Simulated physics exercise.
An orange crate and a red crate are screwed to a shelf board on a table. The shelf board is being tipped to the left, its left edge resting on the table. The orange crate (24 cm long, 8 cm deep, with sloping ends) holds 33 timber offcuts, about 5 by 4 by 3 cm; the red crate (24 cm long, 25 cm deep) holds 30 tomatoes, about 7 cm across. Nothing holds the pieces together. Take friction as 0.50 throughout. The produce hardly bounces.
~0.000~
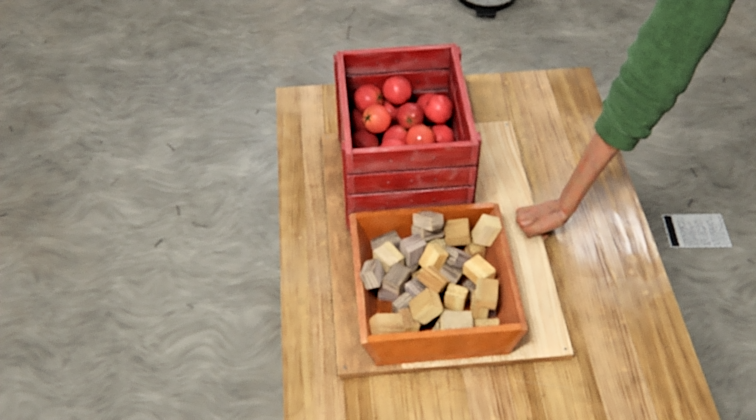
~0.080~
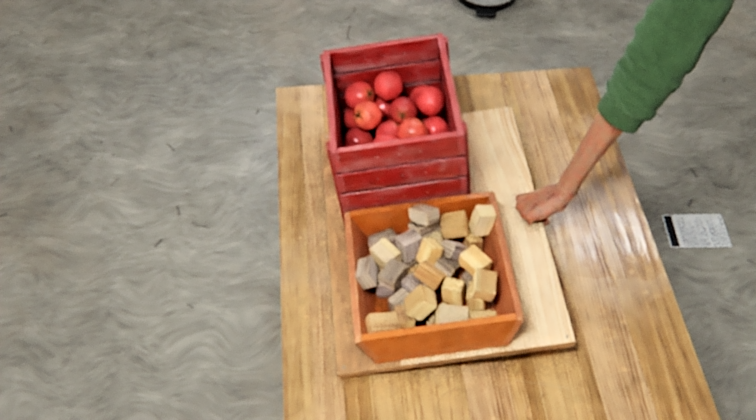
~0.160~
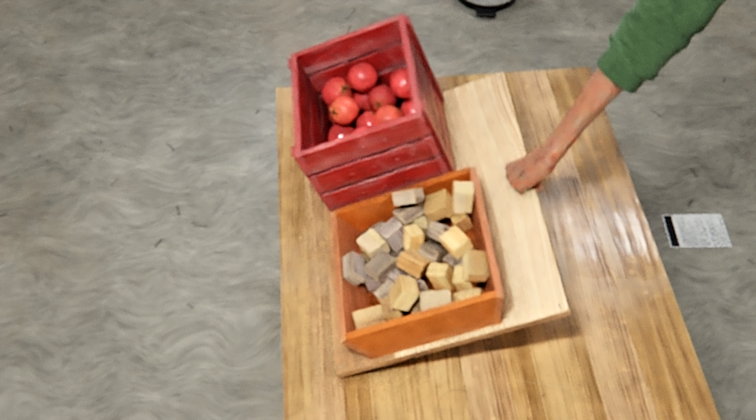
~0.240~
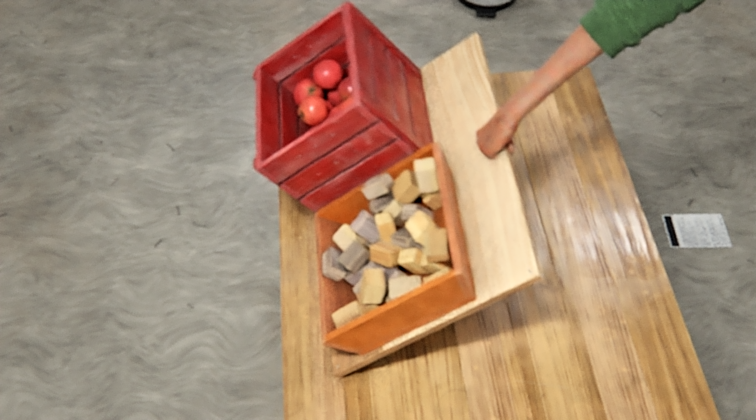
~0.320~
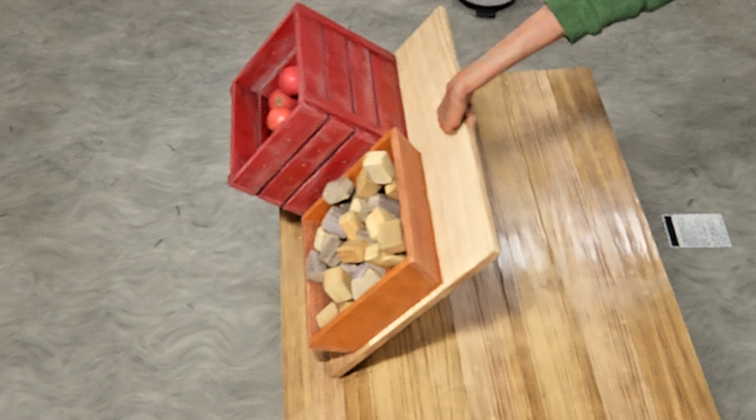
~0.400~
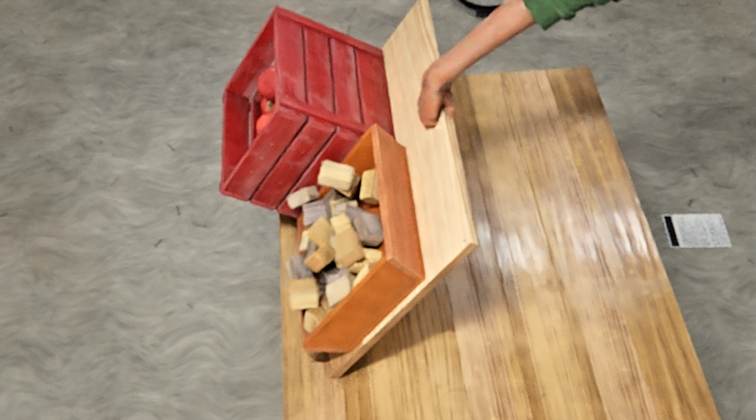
A shelf board carrying a red crate of tomatoes and an orange crate of timber offcuts tilts steeply to the left on a wooden table, as a green-sleeved arm raises its right side and both crates lean with it.
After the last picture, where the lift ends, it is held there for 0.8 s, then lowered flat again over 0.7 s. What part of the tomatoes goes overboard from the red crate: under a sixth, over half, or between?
It sheds fewer than one in six of them.
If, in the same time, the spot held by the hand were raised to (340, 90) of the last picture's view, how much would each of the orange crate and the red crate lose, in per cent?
Then orange crate 100, red crate 50 per cent.
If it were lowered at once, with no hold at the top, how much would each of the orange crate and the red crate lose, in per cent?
Then orange crate 30, red crate 0 per cent.
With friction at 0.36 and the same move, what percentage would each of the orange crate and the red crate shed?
Then orange crate 30, red crate 0 per cent.
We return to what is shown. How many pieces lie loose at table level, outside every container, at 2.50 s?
Some 0 pieces.
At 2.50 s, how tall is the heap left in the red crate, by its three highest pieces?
Roughly 18 cm high.
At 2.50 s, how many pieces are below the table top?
Roughly 20.
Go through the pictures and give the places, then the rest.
In the first frame (each is followed by its nearest rim corner in this view), red crate, (352, 151); orange crate, (367, 339); 0° from level; none out.
Red crate, (337, 150); orange crate, (361, 338); 6° from level, in the second frame.
Red crate, (301, 154); orange crate, (345, 337); 20° from level, in the third frame.
Red crate, (261, 165); orange crate, (325, 338); 38° from level, in the fourth frame.
Red crate, (233, 180); orange crate, (309, 342); 52° from level, in the fifth frame.
Red crate, (223, 188); orange crate, (303, 344); 58° from level; none out, in the sixth frame.
After 0.74 s, tilt 58°; orange crate 22 in, 11 out and red crate 29 in, 1 out.
After 1.16 s, tilt 58°; orange crate 17 in, 16 out and red crate 29 in, 1 out.
After 1.75 s, tilt 7°; orange crate 15 in, 18 out and red crate 29 in, 1 out.
Outcome (at 2.50 s), orange crate 15 in, 18 out and red crate 29 in, 1 out. Asked share, 1 of 30, 3 per cent.
